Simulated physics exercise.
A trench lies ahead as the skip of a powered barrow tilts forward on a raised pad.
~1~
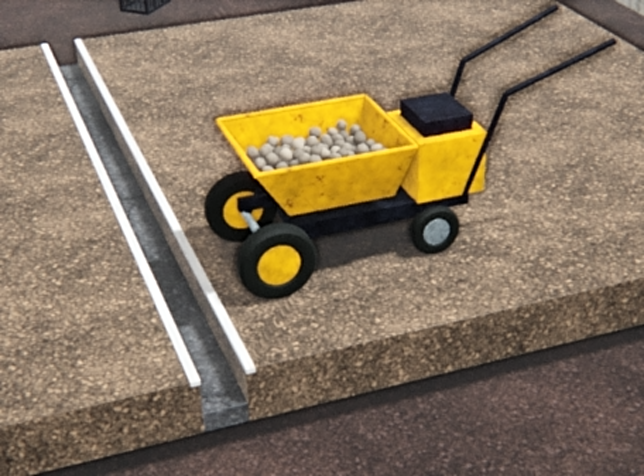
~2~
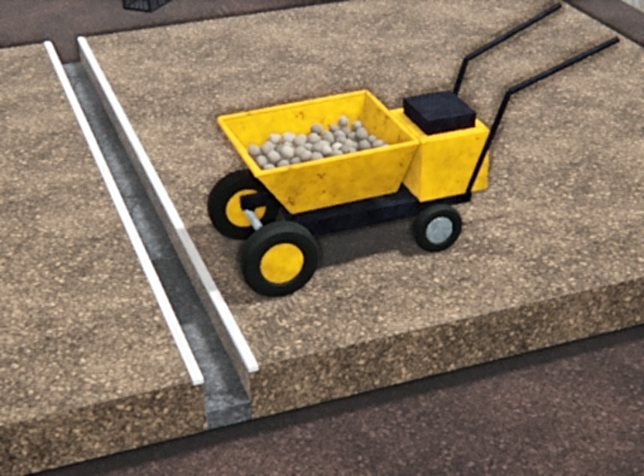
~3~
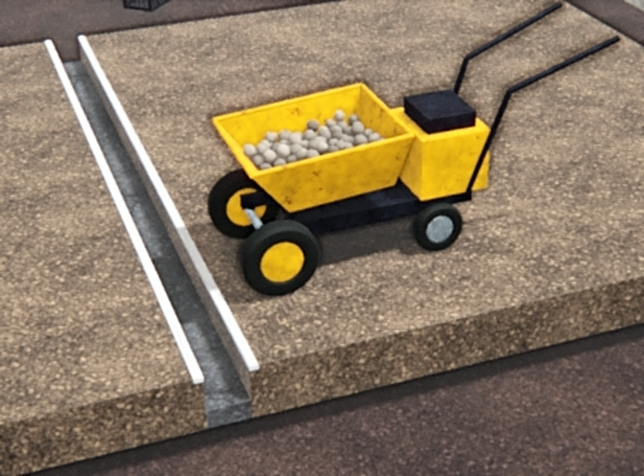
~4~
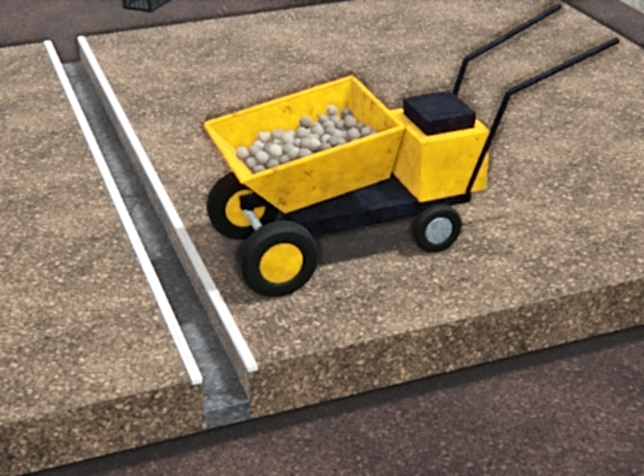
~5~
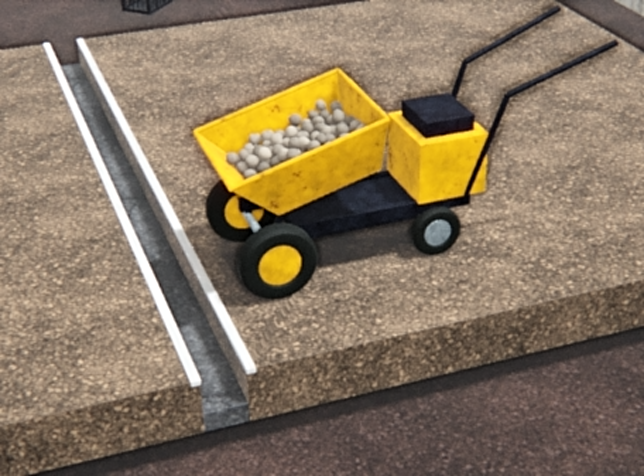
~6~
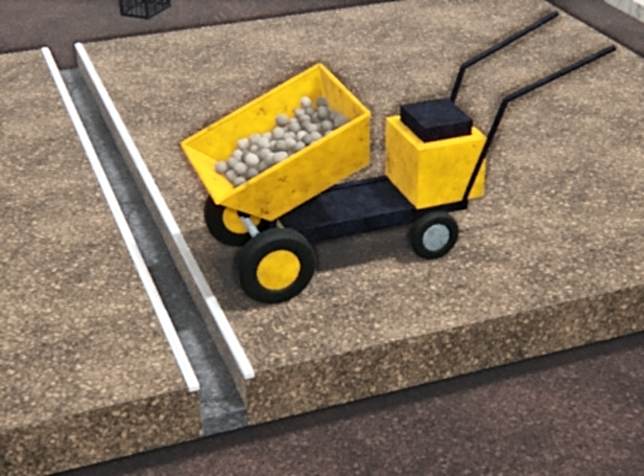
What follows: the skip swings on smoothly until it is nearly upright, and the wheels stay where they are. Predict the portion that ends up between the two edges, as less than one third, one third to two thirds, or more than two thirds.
The fraction in the trench falls below one third.
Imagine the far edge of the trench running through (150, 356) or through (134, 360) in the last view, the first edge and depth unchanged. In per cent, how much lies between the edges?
60 %, give or take, and then 80 %.
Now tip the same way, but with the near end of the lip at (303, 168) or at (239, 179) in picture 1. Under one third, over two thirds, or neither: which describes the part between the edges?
One: More than two thirds. Two: Less than a third.
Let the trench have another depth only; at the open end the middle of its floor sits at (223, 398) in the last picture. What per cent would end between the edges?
It would be close to 20 percent.
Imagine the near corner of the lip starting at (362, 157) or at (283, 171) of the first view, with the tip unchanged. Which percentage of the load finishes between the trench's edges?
Estimates, in order: 30 % then 60 %.
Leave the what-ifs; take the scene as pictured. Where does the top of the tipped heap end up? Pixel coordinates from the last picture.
Estimated top, final frame: Near (125, 275).
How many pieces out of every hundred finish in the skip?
Roughly 0 per cent.
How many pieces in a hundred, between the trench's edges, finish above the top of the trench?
About 5 in a hundred.
Soon after the last picture, skip tipped steeply; all in the skip.
A little later, skip tipped right over; about two thirds in the skip; about a third beyond it; a stray few falling.
Later still, skip tipped right over; a small part in the skip; a small part in or heaped over the trench; most beyond it.
At rest, skip tipped right over; about a quarter in or heaped over the trench; most beyond it.
